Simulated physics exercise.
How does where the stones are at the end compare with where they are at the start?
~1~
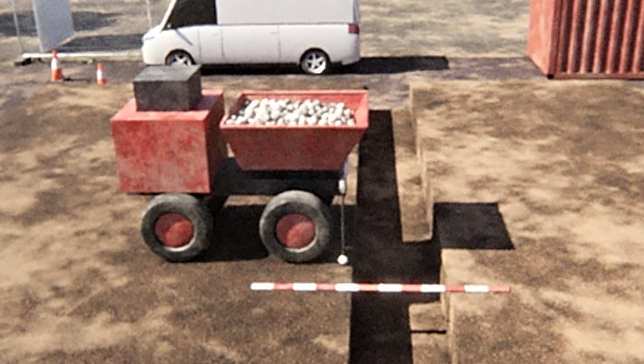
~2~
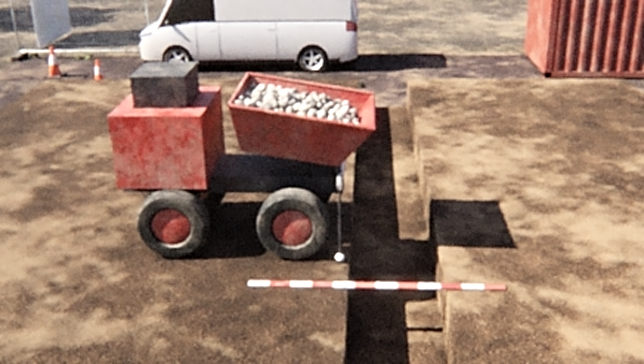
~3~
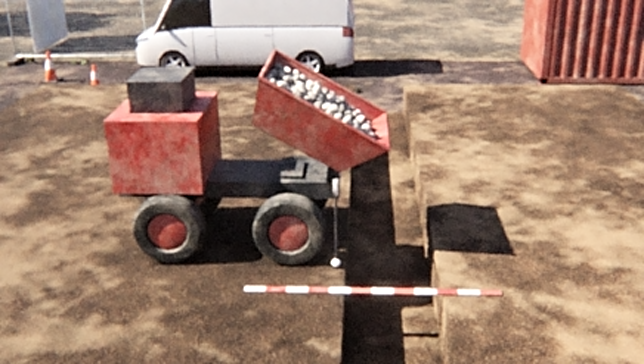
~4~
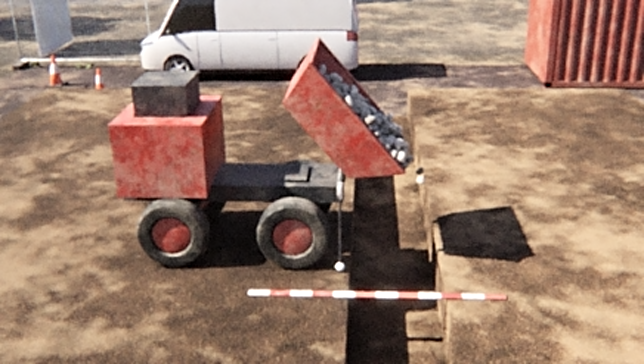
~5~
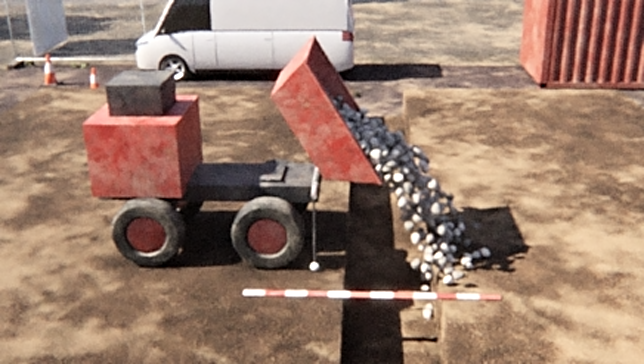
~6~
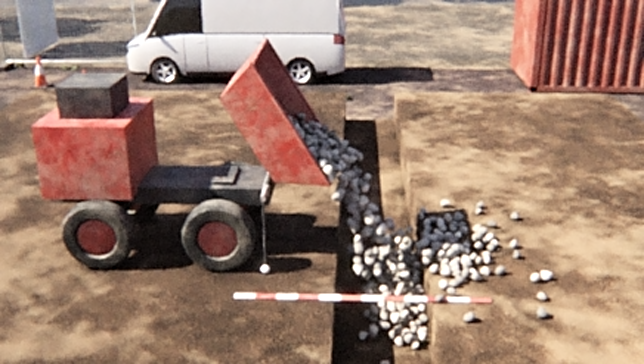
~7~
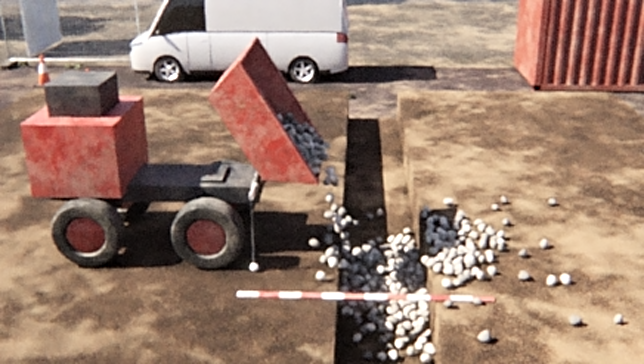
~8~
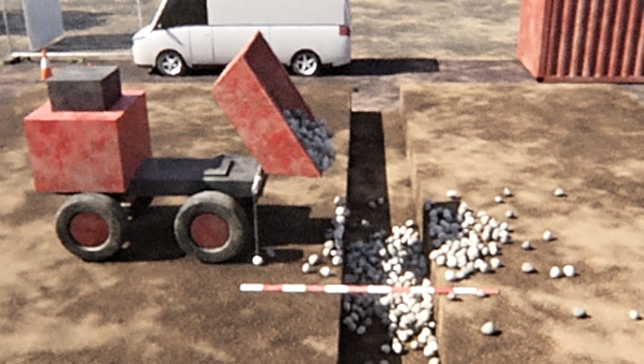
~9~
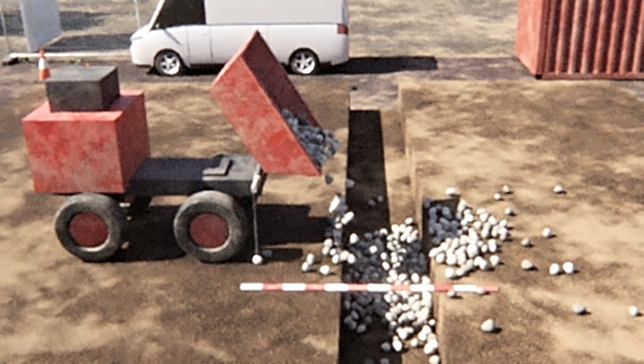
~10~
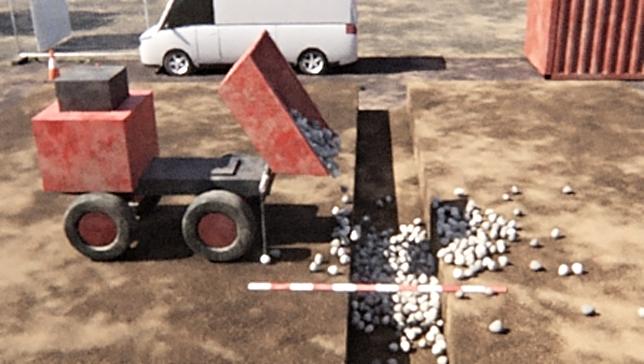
At the start the stones all sit heaped in the dumper's raised red skip. By the end most of them lie lower and further right, in the trench and scattered on the ground around it, while some remain in the tilted skip.
